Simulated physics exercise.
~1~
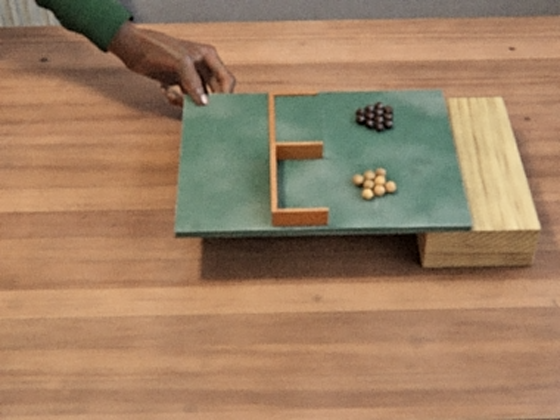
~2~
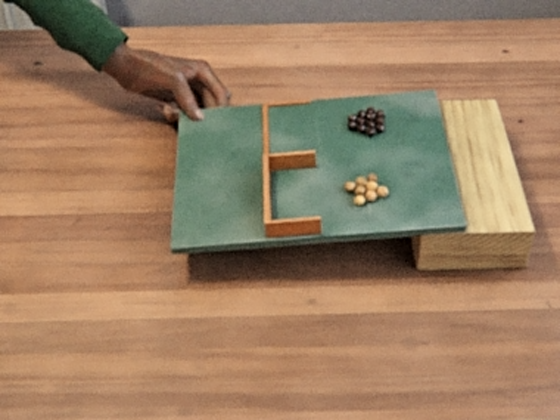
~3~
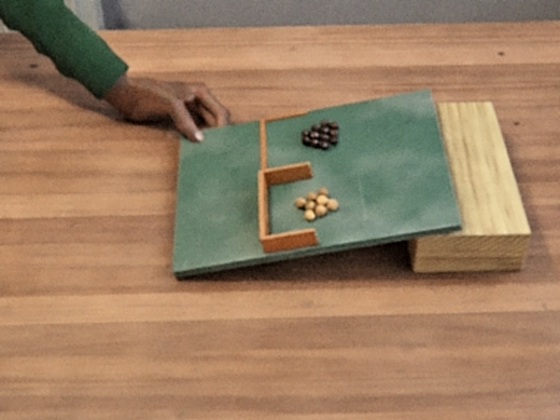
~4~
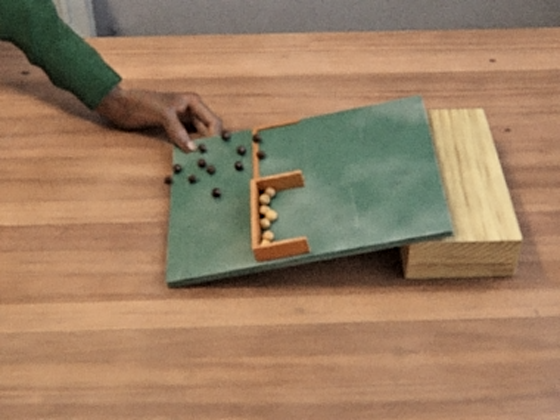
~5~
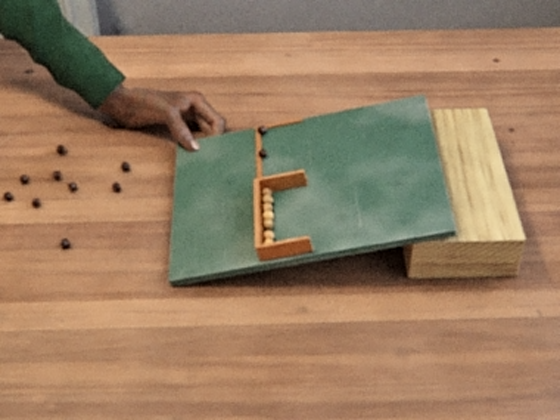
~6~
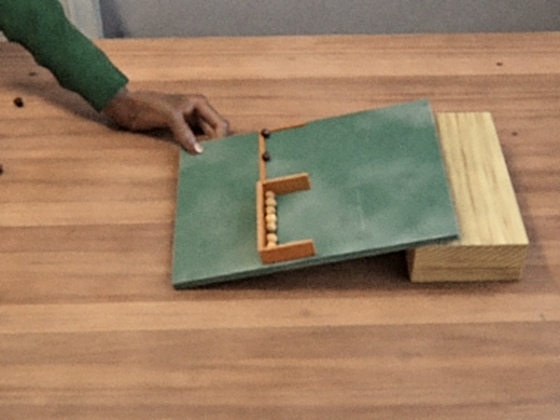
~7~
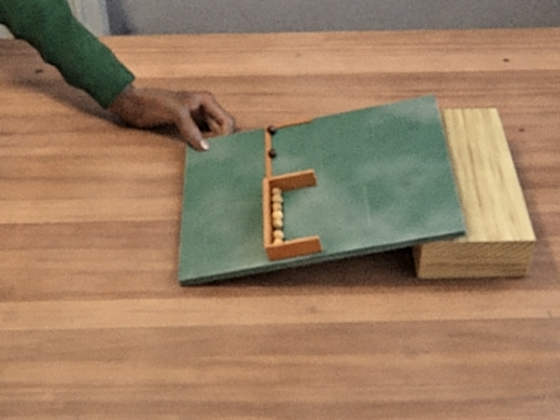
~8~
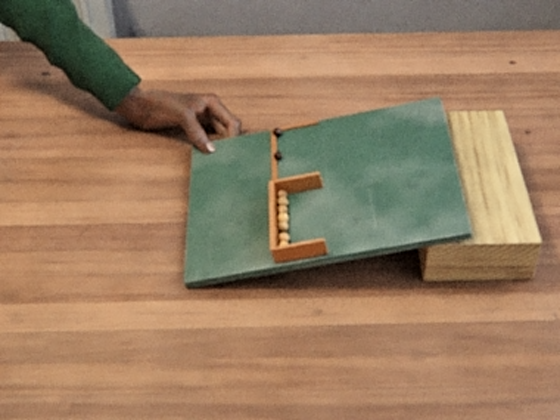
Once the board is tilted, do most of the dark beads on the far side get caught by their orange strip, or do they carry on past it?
Most of the dark beads carry on over the strip and off the board, with only a couple left behind at it. The tan beads on the near side, by contrast, pile up behind their barrier.
